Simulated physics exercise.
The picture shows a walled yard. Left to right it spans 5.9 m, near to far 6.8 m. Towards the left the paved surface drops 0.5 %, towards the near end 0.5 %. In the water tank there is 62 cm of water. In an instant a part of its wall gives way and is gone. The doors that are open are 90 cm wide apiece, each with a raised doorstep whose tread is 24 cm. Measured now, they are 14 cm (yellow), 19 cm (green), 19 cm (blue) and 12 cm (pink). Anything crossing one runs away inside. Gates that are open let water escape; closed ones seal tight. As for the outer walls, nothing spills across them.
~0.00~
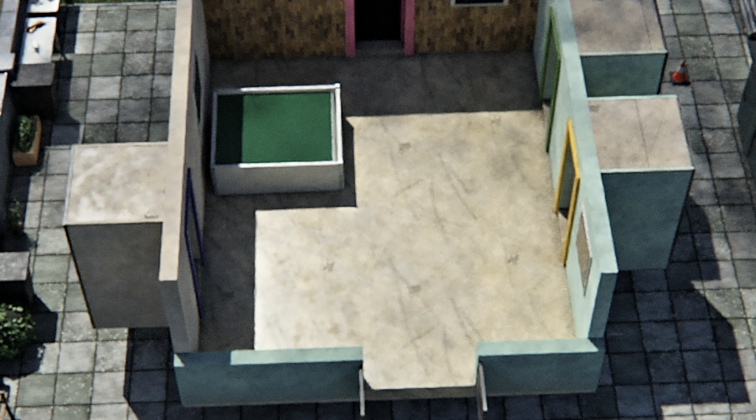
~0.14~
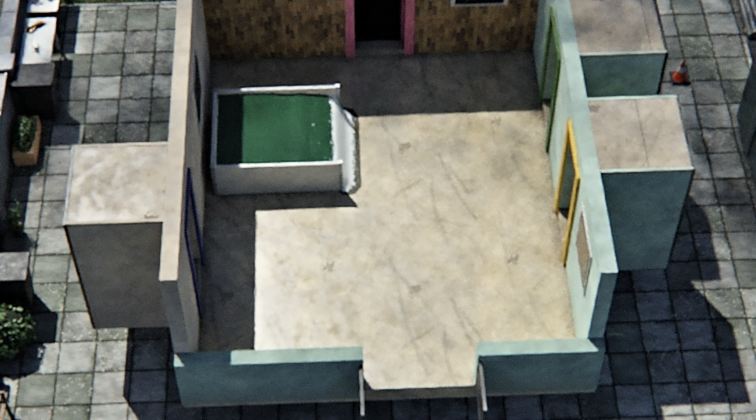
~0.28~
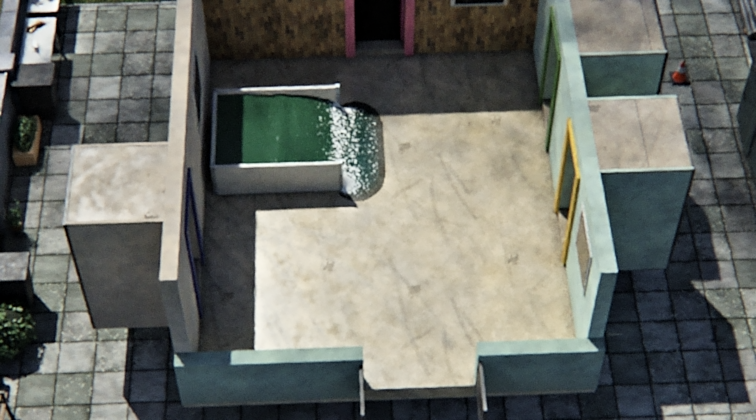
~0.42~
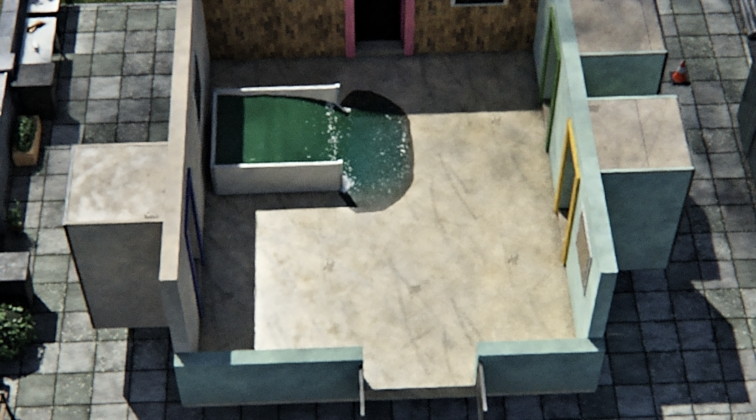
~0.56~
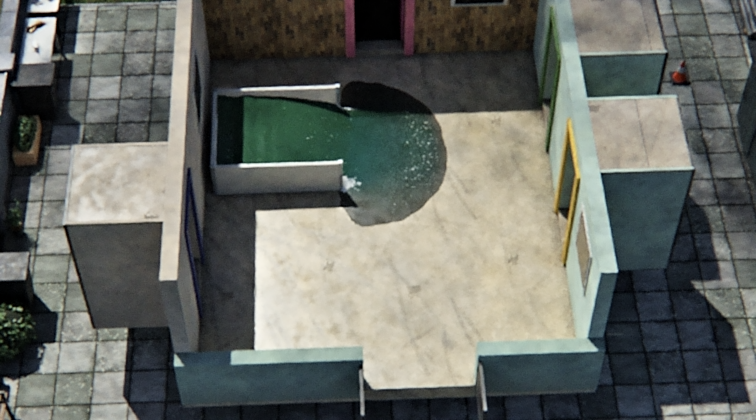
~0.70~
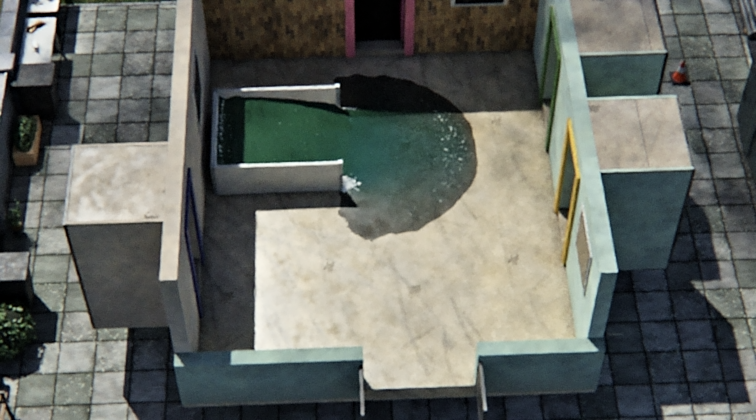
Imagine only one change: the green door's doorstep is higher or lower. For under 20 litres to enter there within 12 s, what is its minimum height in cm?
Its minimum height would be about 21 cm.
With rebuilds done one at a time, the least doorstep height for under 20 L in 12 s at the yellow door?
At yellow, roughly 12.0 cm.
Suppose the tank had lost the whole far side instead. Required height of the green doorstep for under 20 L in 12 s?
Then it needs around 11.5 cm.
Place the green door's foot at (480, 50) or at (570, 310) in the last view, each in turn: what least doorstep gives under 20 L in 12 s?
Minimums: Roughly 15 cm and 7.5 cm.
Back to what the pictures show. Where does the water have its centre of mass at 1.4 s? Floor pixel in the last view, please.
(345, 152).
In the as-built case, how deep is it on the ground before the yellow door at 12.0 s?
About 3.5 centimetres.
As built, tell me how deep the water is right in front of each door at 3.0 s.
In cm: Yellow 17, green 21, blue 0, pink 3.
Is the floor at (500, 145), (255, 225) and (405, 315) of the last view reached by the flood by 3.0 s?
One by one: Drenched, clear, clear.
After 1.4 s water covers 35 % of the floor, deepest (26 cm) near (344, 176); 17 cm at the green door, 0 litres in over its 19 cm doorstep.
After 3.0 s water covers 50 % of the floor, deepest (28 cm) near (532, 91); 21 cm at the green door, 29 litres in over its 19 cm doorstep.
After 12.0 s water covers 95 % of the floor, deepest (10 cm) near (198, 382); 1 cm at the green door, 33 litres in over its 19 cm doorstep.
At the green door as built, the water arrived by 1.1 s and peaked near 26 cm at 1.8 s.
With a doorstep of 18 cm, 43 litres would have come in within the 12 s; with 24.5 cm, 4 litres. So under 20 litres takes about 21 cm.
